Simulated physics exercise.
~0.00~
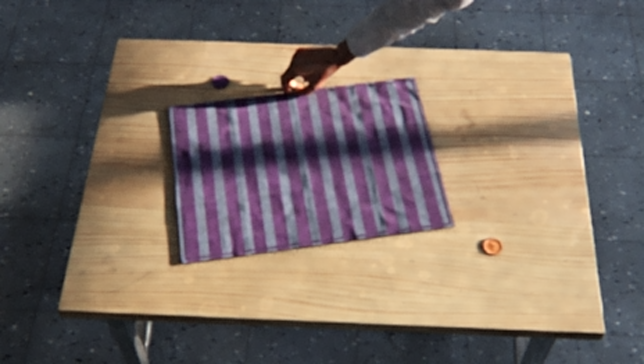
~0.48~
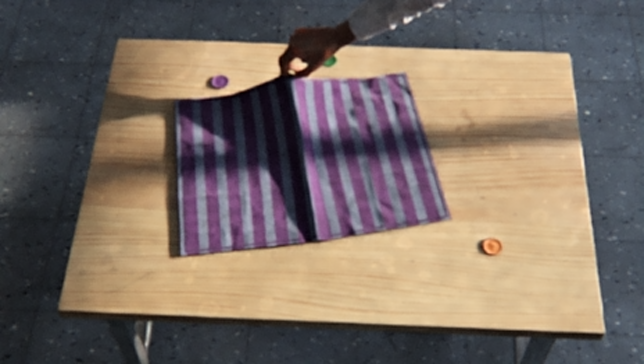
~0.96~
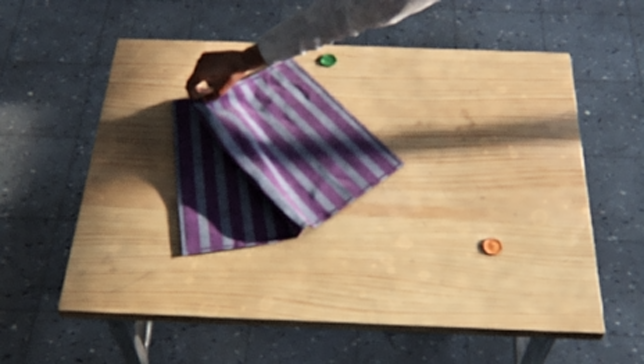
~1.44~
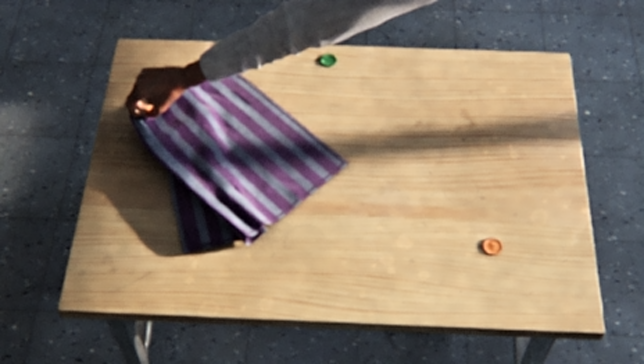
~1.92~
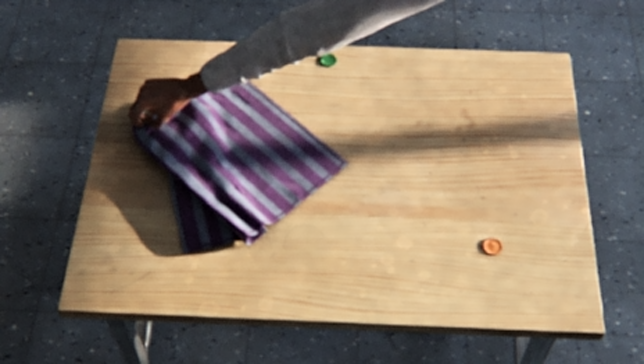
A striped tea towel is lifted and folded leftward by a hand, covering a purple token.
